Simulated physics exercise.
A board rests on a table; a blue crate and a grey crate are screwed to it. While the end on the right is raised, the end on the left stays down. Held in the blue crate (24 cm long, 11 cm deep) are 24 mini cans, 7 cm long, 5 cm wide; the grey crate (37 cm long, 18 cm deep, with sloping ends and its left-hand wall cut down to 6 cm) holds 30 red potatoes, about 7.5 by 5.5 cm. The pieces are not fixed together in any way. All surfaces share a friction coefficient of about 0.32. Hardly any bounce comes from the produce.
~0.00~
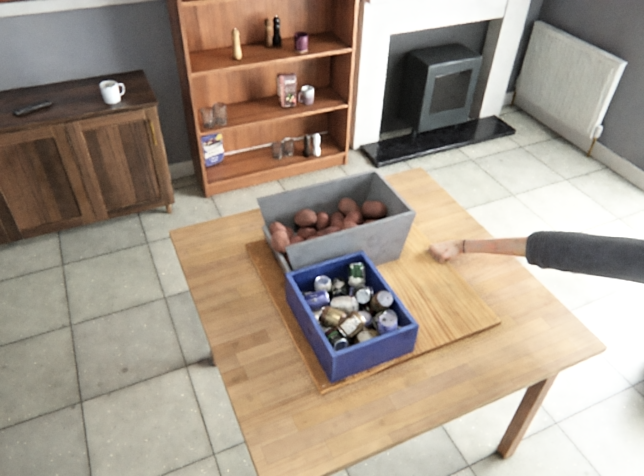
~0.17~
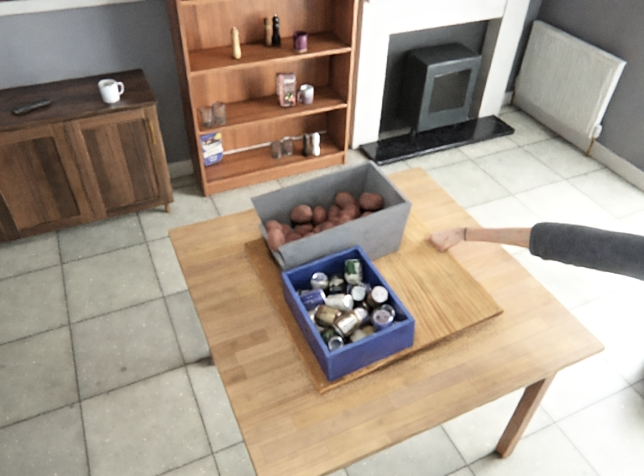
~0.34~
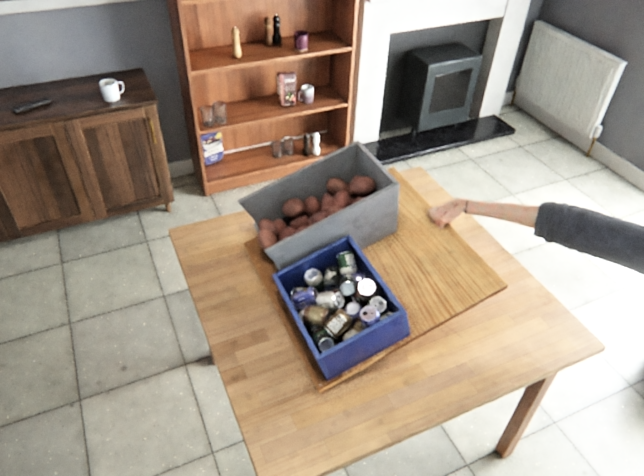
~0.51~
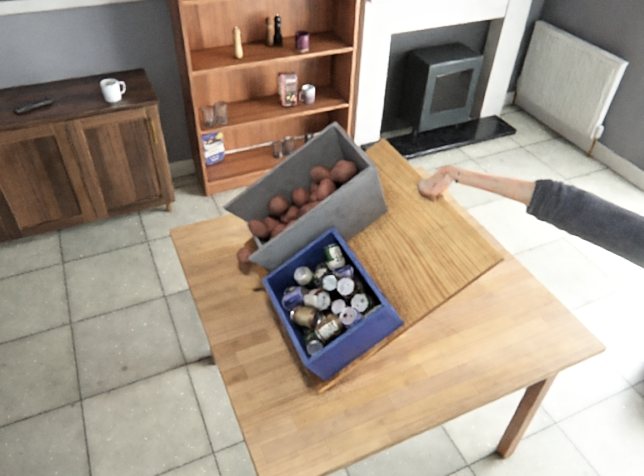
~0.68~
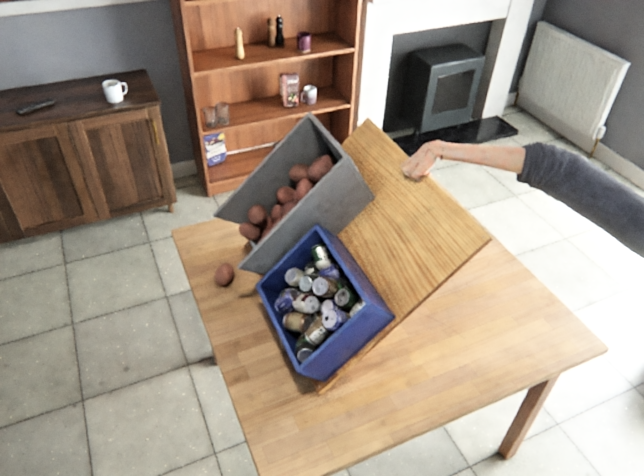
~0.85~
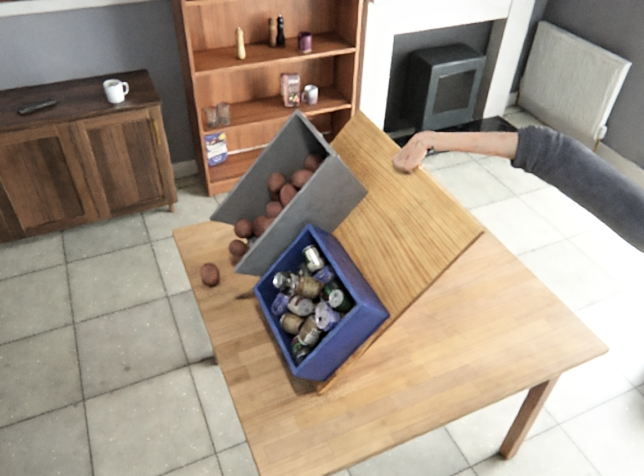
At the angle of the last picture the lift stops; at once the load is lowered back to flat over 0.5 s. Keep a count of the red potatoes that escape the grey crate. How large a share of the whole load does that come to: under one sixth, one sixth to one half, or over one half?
Half to five sixths remain.
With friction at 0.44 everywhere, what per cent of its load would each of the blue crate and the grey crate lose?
In that case the blue crate sheds 0 per cent, while the grey crate sheds 40 per cent.
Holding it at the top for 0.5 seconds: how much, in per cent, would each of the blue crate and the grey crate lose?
With that change, blue crate sheds 0 percent and grey crate sheds 40 percent.
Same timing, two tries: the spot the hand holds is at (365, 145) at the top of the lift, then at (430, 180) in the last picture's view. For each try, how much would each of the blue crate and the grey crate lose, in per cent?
Blue crate: 20 %, then 0 %; grey crate: 40 %, then 10 %.
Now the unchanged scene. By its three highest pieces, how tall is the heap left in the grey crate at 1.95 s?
Roughly 10 centimetres.
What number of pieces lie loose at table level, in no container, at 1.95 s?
The number is some 8.
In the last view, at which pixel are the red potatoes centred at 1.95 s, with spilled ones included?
Centred roughly at (311, 246).
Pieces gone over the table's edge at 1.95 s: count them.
Estimate - about 2 in total.
After 1.03 s, tilt 33°; the blue crate has all 24 and the grey crate is down by 3 of 30.
After 1.25 s, tilt 5°; the blue crate has all 24 and the grey crate is down by 7 of 30.
After 1.56 s, tilt 0°; the blue crate has all 24 and the grey crate is down by 9 of 30.
Final count (at 1.95 s), the blue crate has all 24 and the grey crate is down by 9 of 30. Asked share, 9 of 30, 30 per cent.
